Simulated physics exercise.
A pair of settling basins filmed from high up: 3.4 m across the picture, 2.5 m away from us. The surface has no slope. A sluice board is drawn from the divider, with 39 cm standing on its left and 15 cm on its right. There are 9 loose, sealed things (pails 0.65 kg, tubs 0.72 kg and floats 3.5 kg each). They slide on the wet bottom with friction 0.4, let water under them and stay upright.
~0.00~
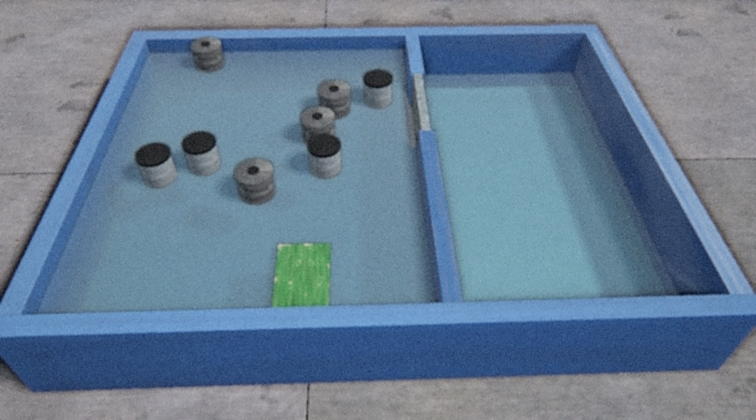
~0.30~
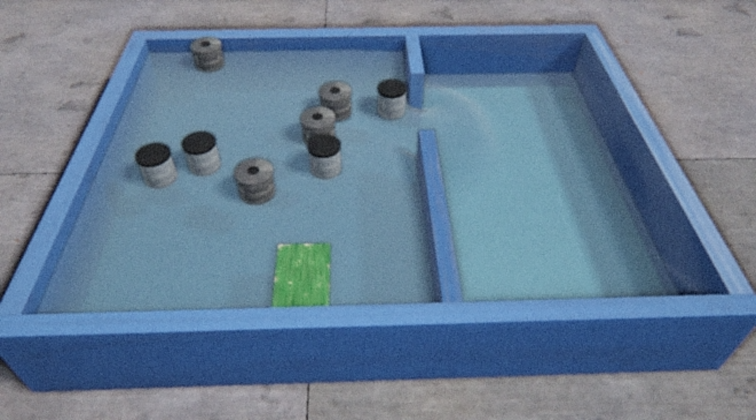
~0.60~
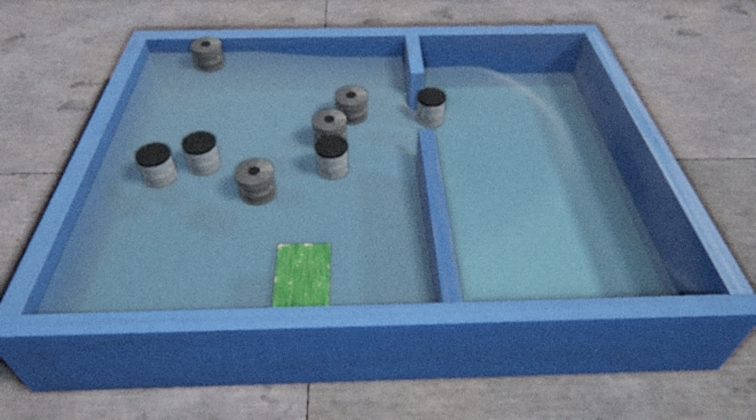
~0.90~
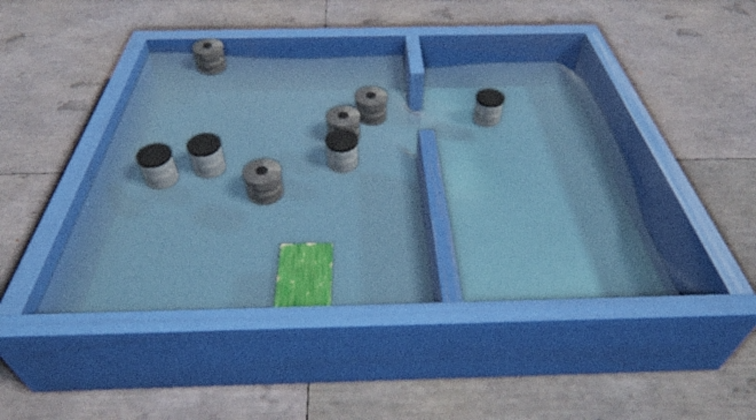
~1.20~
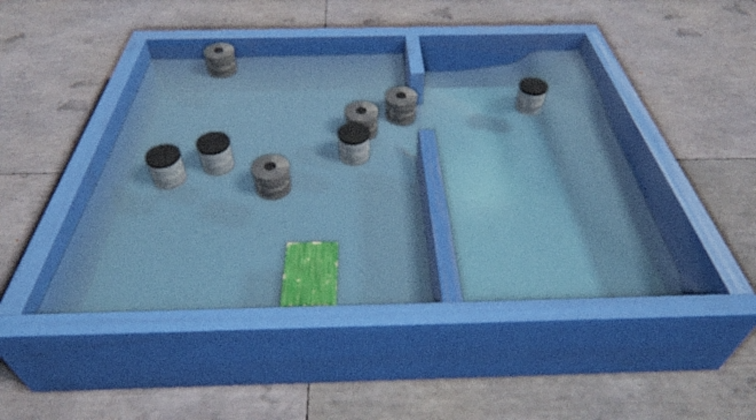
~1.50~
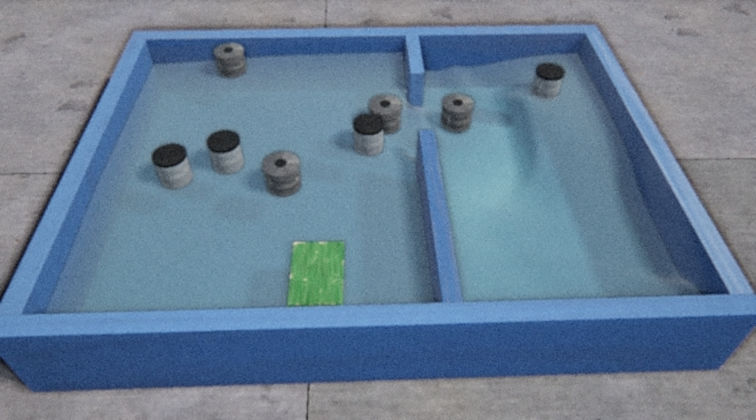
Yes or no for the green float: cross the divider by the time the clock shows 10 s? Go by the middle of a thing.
Green float is held back.
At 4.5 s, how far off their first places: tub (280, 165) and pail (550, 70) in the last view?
In that order: 30 cm, 120 cm.
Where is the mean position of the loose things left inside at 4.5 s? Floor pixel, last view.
At about (379, 189).
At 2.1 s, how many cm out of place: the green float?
Roughly 20 cm by then.
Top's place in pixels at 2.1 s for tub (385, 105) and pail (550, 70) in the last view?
Near (504, 118) and (529, 57).
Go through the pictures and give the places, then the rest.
The first frame shows the green float at (302, 275), afloat; about 2440 L in view; 0 of 9 have shifted.
The second frame shows the green float at (302, 275), afloat; 39 cm deep round most things; 1 of 9 have shifted.
The third frame shows the green float at (302, 275), afloat; 39 cm deep round most things; 4 of 9 have shifted.
The fourth frame shows the green float at (305, 274) floats; about 2440 L in view; 5 of 9 have shifted.
The fifth frame shows the green float at (310, 273) floats, 6 cm from its start; about 2440 L in view; 9 of 9 have shifted.
The sixth frame shows the green float at (317, 272), afloat, 9 cm from its start; about 2440 L in view; 9 of 9 have shifted.
After 2.1 s the green float is near (327, 267), 0.2 m from its start, afloat; 4 of 9 are over the mark; 9 afloat.
After 4.5 s the green float is near (327, 267), 0.2 m from its start, afloat; 4 of 9 are over the mark; 9 afloat.
After 7.0 s the green float is near (328, 267), 0.2 m from its start, afloat; 4 of 9 are over the mark; 9 afloat.
After 10.0 s the green float is near (336, 263), 0.2 m from its start, afloat; 4 of 9 are over the mark; 9 afloat.
